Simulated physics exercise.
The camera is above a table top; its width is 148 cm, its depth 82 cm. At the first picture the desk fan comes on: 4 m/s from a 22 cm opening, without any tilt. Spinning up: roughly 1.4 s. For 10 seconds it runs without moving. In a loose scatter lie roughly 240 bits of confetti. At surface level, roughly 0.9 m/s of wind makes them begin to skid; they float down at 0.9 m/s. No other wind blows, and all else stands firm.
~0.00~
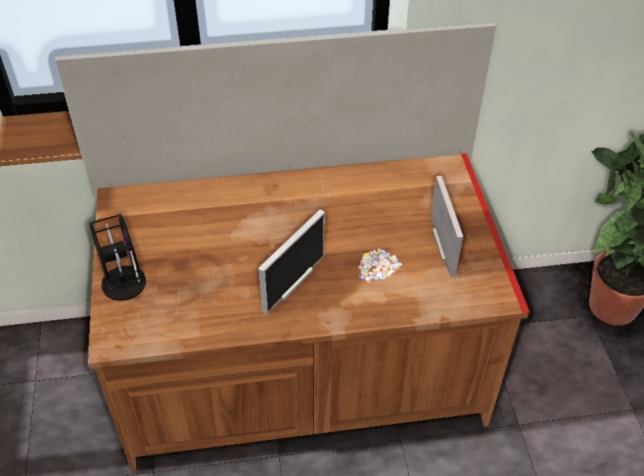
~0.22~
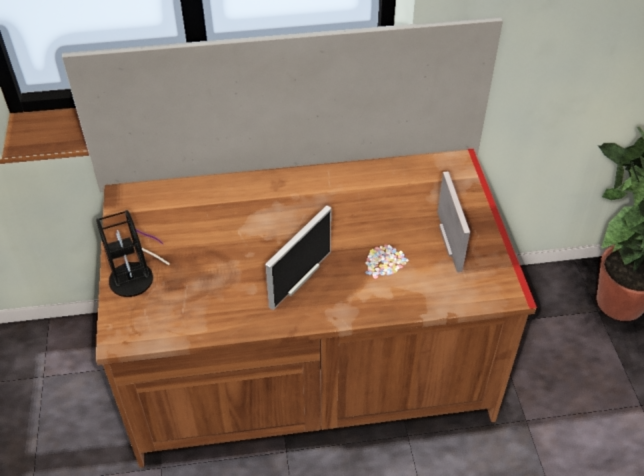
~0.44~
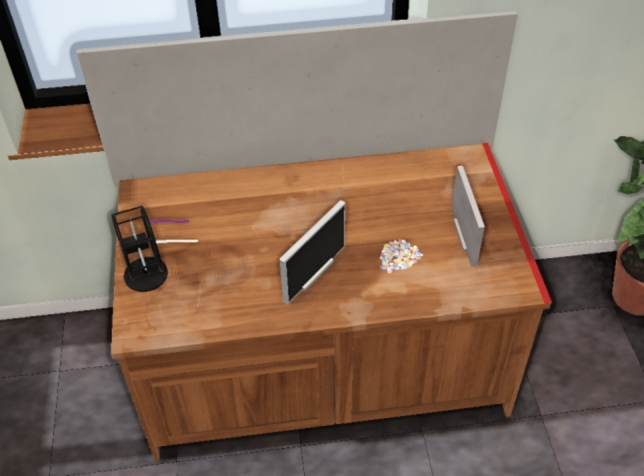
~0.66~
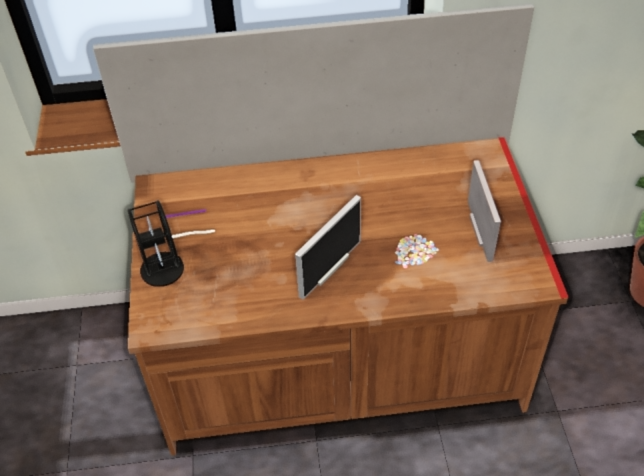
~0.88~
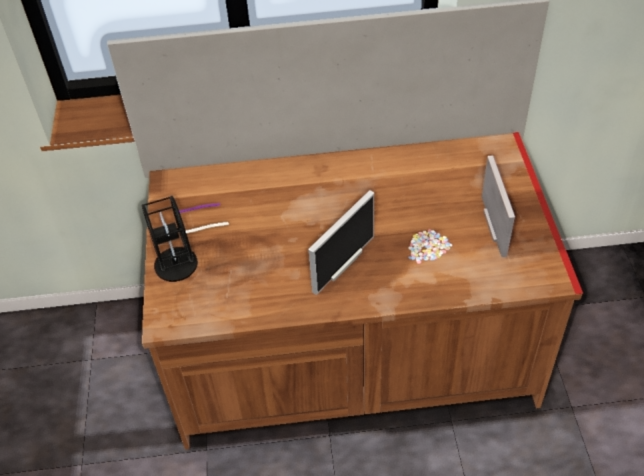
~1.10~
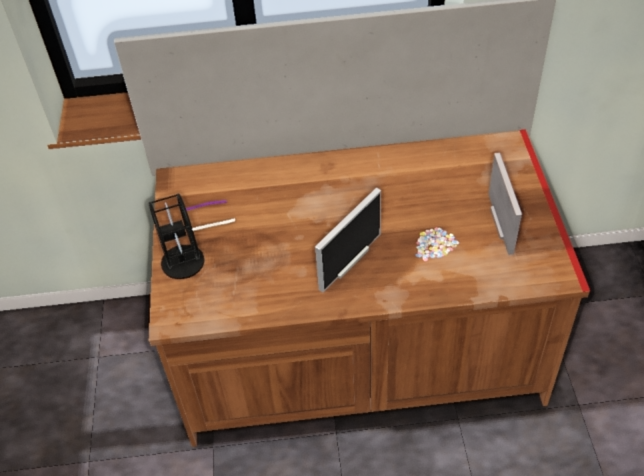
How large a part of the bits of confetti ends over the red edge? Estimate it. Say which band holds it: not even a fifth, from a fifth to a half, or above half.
Not up to twenty percent.
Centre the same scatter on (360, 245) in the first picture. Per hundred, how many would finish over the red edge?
In that setup it'd be around 5 in a hundred.
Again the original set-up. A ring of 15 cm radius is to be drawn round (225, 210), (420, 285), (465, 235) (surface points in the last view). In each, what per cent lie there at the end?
In order: About 0 %, then 40 %, then 40 %.
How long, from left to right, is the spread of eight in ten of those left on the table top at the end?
I'd say close to 10 cm.
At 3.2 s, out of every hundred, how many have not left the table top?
Around 100 %.
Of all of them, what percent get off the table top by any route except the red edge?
Roughly 1 %.
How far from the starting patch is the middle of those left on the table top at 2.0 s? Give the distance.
The middle is some 5 cm from where it began.
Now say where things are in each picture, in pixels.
In the first frame, the middle of the bits of confetti is near (378, 265), none has stirred yet and the mouth of the desk fan is at (115, 252).
In the second frame, the middle of the bits of confetti is near (385, 260), none has stirred yet and the red edge is centred on (502, 221).
In the third frame, the middle of the bits of confetti is near (399, 255), none has stirred yet, the top of a laptop is at (471, 195) and the top of a laptop is at (313, 230).
In the fourth frame, the middle of the bits of confetti is near (414, 250) and none has stirred yet.
In the fifth frame, the middle of the bits of confetti is near (428, 245) and none has stirred yet.
In the sixth frame, the middle of the bits of confetti is near (435, 243) and none has stirred yet.
After 2.0 s, 10 % are on the move or not yet settled, 0 % are over the red edge; the middle of those still in play is near (432, 249).
After 3.2 s, 9 % are on the move or not yet settled, 0 % are over the red edge; the middle of those still in play is near (432, 249).
After 5.5 s, 8 % are on the move or not yet settled, 1 % are over the red edge; the middle of those still in play is near (432, 249).
After 10.0 s, at the end, 1 % are over the red edge; the middle of those still in play is near (432, 249).
